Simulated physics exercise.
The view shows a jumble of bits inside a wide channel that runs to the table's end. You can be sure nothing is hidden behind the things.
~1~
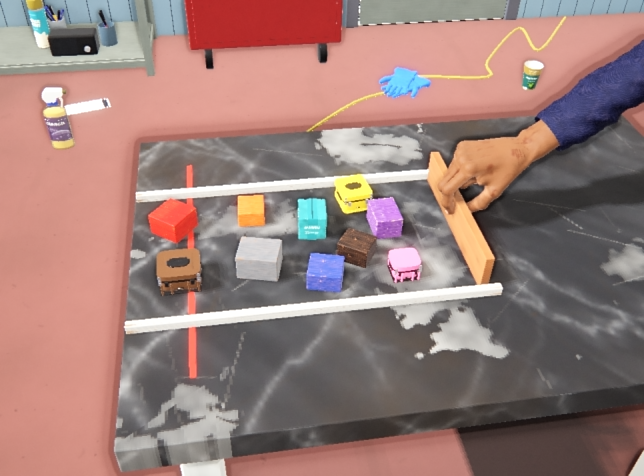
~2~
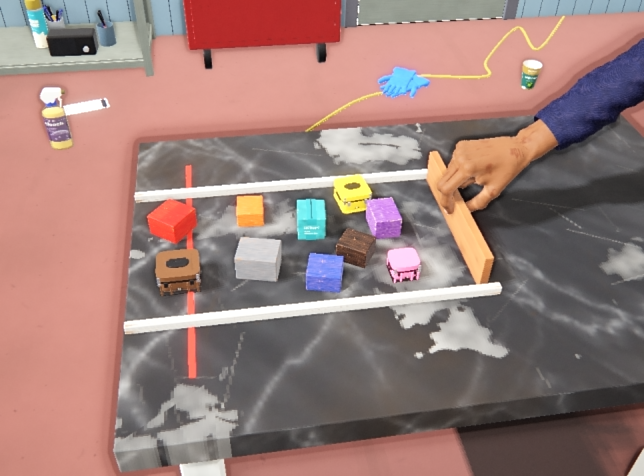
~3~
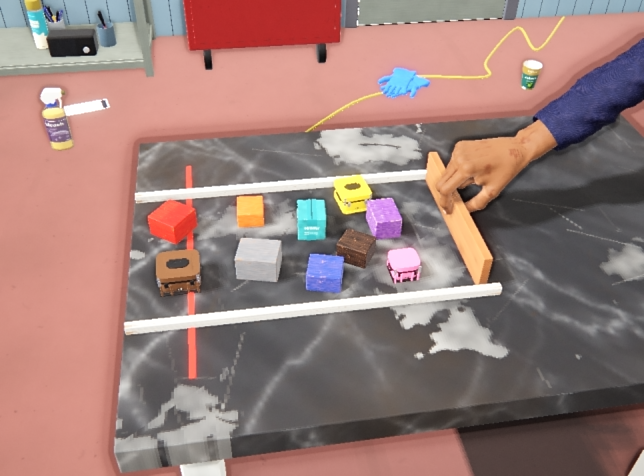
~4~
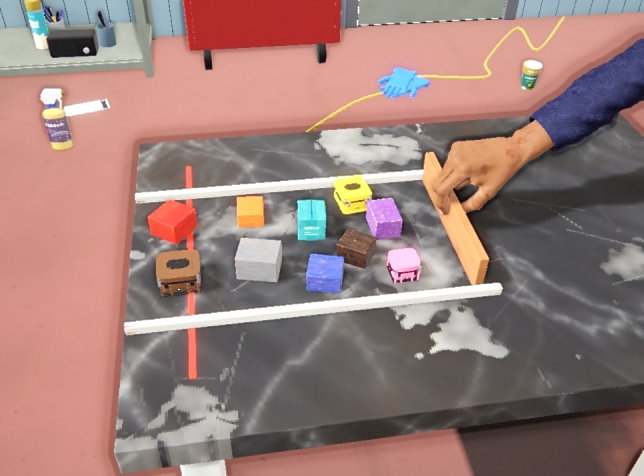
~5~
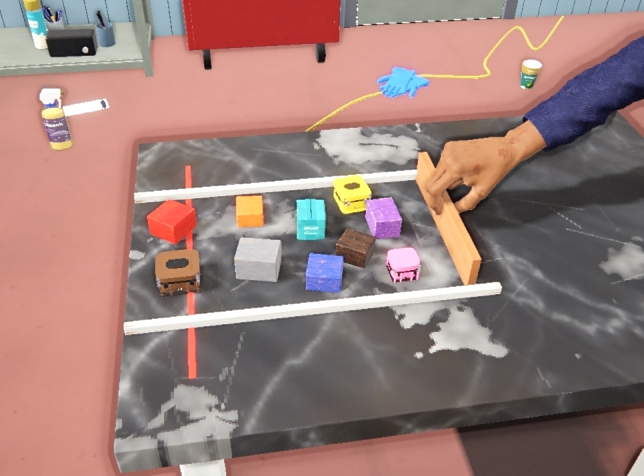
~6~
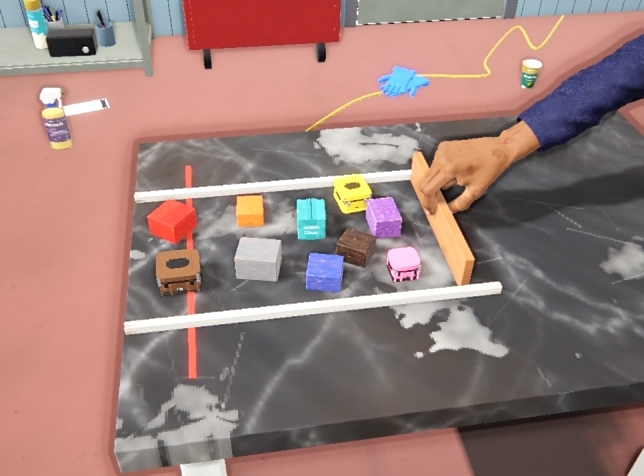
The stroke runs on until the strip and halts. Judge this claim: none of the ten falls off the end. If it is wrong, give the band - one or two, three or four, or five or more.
Wrong; one or two fall off.
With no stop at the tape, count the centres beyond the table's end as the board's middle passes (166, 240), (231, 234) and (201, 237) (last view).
It comes out as 6, then 0, then 2.
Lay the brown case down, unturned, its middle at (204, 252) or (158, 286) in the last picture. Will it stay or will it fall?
Results in order - down; down.
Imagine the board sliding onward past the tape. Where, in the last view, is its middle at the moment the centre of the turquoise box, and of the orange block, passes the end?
Its middle is around (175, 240) and around (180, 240).
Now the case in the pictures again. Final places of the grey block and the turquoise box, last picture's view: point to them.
Going in order, first (136, 263) and next (146, 235).
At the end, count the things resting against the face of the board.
That comes to 4.
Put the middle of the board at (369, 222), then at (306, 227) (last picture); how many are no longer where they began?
Well, it's 4 at the first one and 8 at the second.
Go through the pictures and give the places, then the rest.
Red block (174, 220); brown case (180, 272); orange block (251, 211); board (457, 215); tape (191, 253), in the first frame.
Brown case (179, 272); turquoise box (311, 219), in the second frame.
Orange block (251, 211); blue block (325, 273), in the third frame.
Red block (173, 222); pink case (404, 266), in the fourth frame.
Brown case (179, 272); board (445, 215), in the fifth frame.
Red block (173, 221); brown case (179, 272); orange block (250, 211); board (439, 215); tape (190, 253), in the sixth frame.
Soon after, none off yet; red block at rest near (173, 221); brown case at rest near (179, 272); orange block at rest near (250, 211).
After that, none off yet; red block at rest near (173, 221); brown case moving near (169, 274); orange block displaced about its own width near (214, 213).
In the end, the number that fall off is one or two; gone, brown case and red block.
